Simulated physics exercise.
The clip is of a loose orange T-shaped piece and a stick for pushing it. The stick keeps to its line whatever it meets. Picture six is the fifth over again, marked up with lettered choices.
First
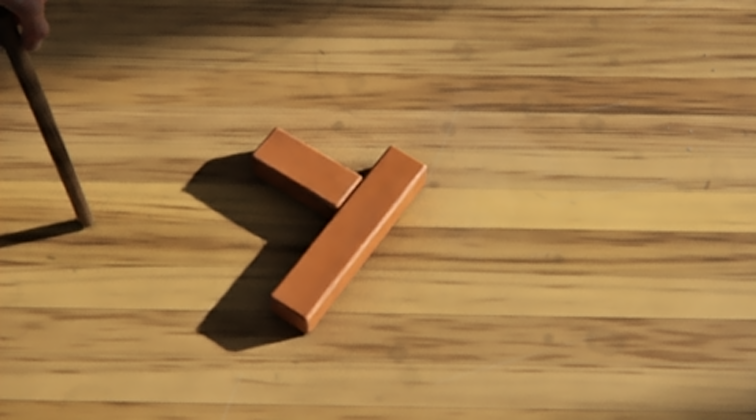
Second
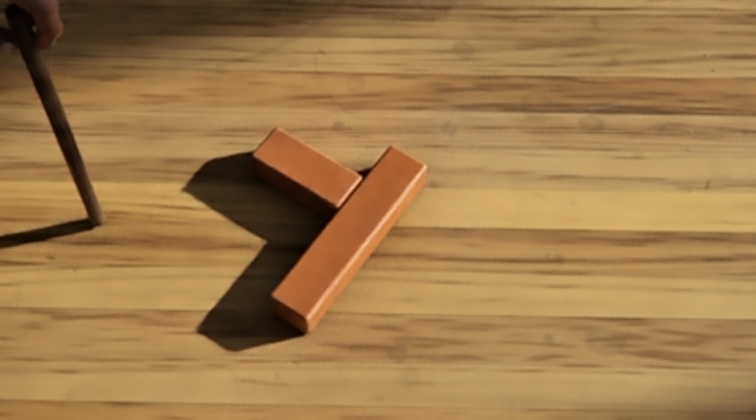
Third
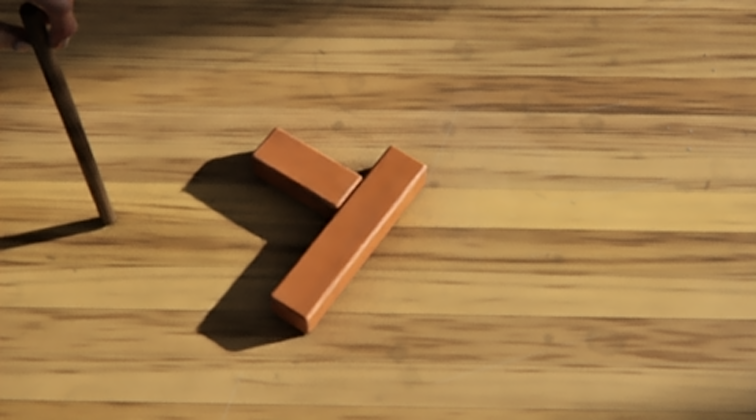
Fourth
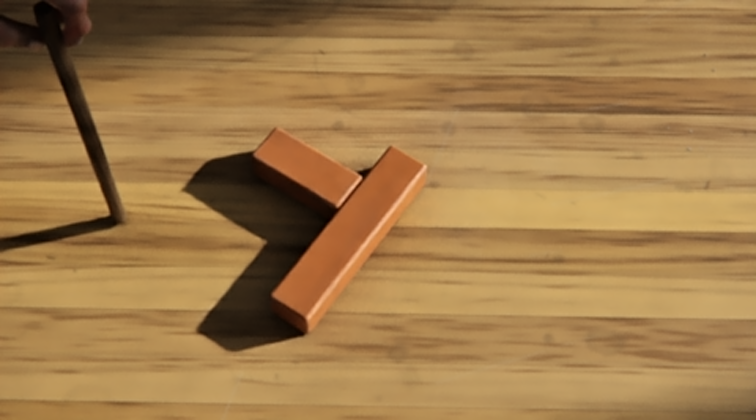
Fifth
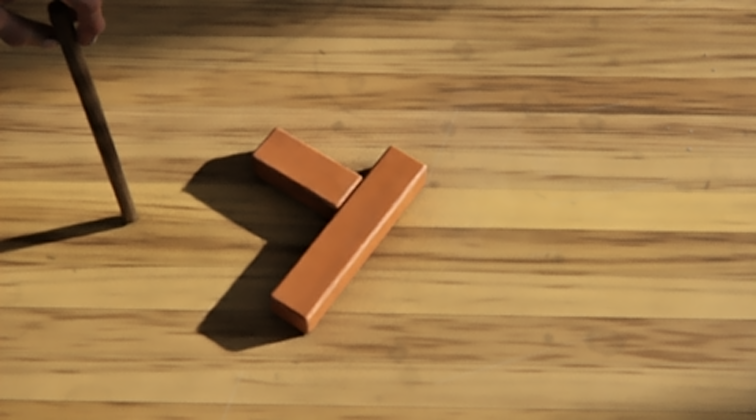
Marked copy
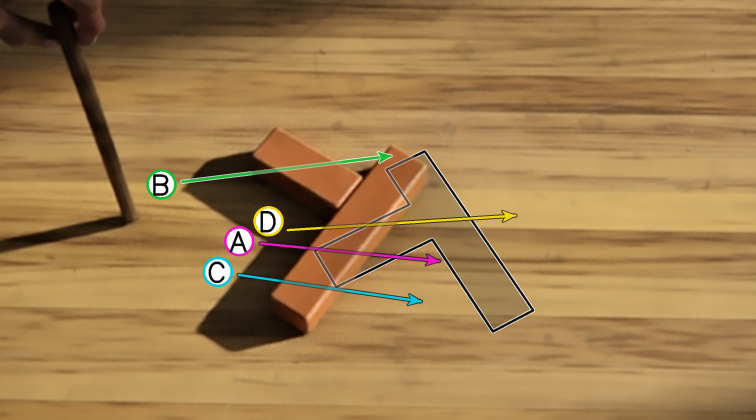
A hand moving a dark stick slowly rightward across a wooden surface, while an orange T-shaped piece lies still.
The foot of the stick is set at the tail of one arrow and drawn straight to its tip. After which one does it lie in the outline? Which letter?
The stick should follow A.
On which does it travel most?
That is D.
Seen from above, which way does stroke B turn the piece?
It turns clockwise.
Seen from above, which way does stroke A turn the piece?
It turns anticlockwise.
On the marked copy, A from (260, 243) to (439, 261); B from (182, 182) to (391, 156); C from (239, 275) to (421, 301); D from (288, 230) to (516, 216).
Taking A. A third of the way, foot of the stick (327, 251), piece (362, 231).
Two thirds of the way, foot of the stick (392, 257), piece (424, 229).
When it is over, foot of the stick (439, 262), piece (461, 220); it fills the outline.
As for the rest, B leaves the piece out of the outline, at (383, 215); C leaves the piece out of the outline, at (425, 223); D leaves the piece out of the outline, at (549, 210).
